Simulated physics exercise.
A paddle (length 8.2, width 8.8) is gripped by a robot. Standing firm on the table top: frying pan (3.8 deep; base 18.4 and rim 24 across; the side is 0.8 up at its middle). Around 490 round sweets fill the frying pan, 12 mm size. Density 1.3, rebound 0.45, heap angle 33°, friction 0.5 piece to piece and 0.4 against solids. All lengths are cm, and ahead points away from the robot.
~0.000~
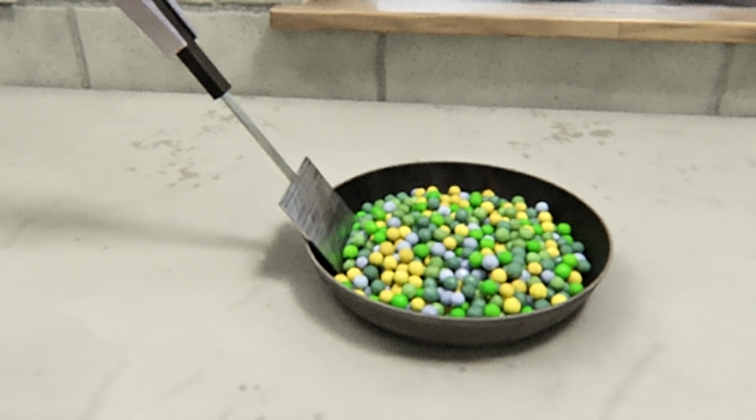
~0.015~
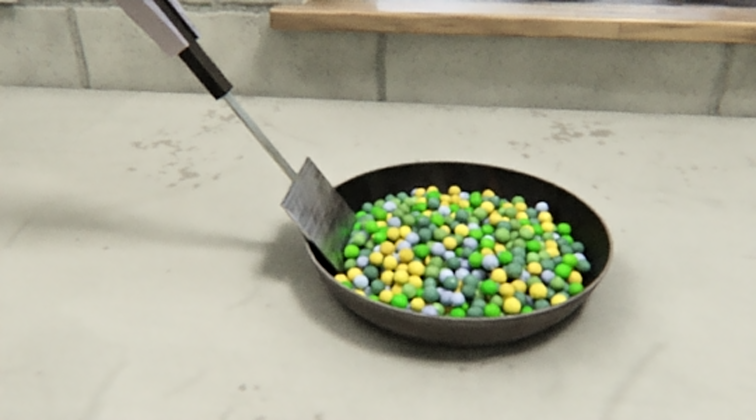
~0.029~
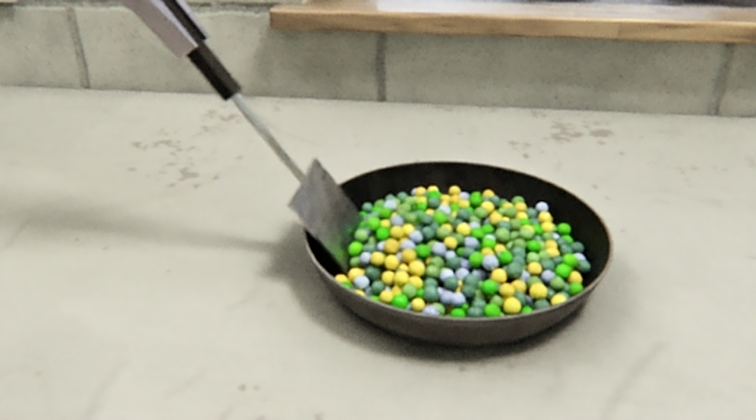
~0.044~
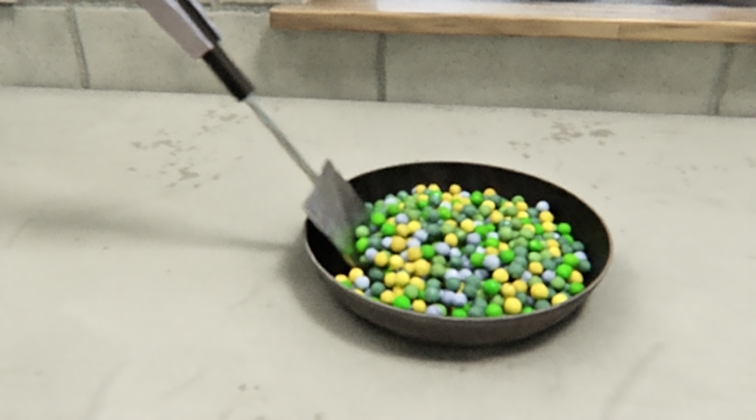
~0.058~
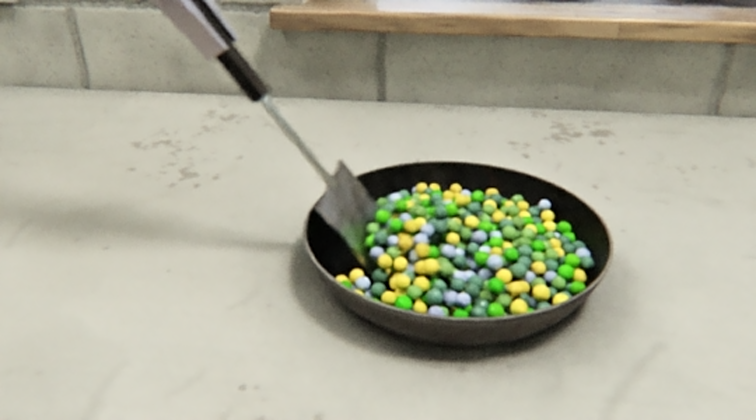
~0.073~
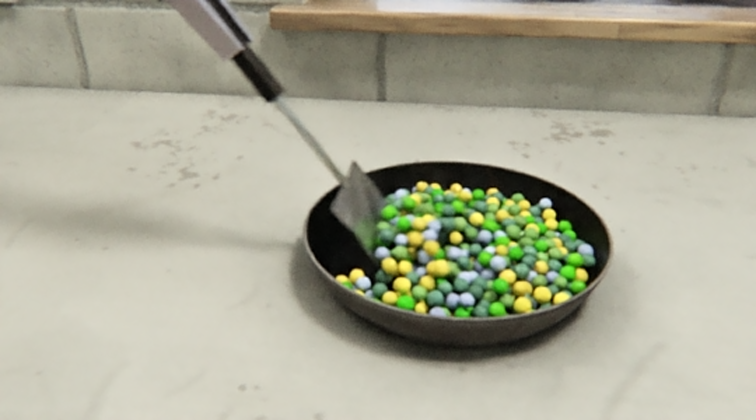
Metal spatula pushing slowly rightward into a dark frying pan of green, yellow and pale blue balls, shifting those nearest its blade.
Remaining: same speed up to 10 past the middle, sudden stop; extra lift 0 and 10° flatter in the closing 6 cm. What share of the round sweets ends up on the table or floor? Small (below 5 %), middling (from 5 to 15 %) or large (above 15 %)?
Share on the table or floor: Large (above 15 %).
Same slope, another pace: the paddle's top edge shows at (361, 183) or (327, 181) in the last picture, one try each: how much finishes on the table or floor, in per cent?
Some 45 and 30 per cent.
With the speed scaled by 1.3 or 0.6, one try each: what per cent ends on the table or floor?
About 45 and 30 per cent.
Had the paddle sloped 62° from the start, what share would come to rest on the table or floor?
It would be near 40 per cent.
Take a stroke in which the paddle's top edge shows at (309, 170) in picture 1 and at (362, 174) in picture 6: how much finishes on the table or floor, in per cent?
About 45 per cent.
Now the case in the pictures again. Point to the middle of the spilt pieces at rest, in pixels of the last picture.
Near (701, 276).
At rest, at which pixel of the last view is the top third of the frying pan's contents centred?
Around (507, 238).
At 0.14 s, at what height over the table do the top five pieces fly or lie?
About 6 cm.
By 0.14 s, sloping 54°, highest piece 6 above the table; 492 in the frying pan.
By 0.20 s, sloping 51°, highest piece 7 above the table; 492 in the frying pan.
By 0.43 s, sloping 44°, highest piece 9 above the table; 289 in the frying pan, 136 on the table or floor, 67 on the blade or in flight.
By 1.48 s, sloping 44°, highest piece 5 above the table; 286 in the frying pan, 206 on the table or floor.
Final count, 286 in the frying pan, 206 on the table or floor. That is 42 % on the table or floor.
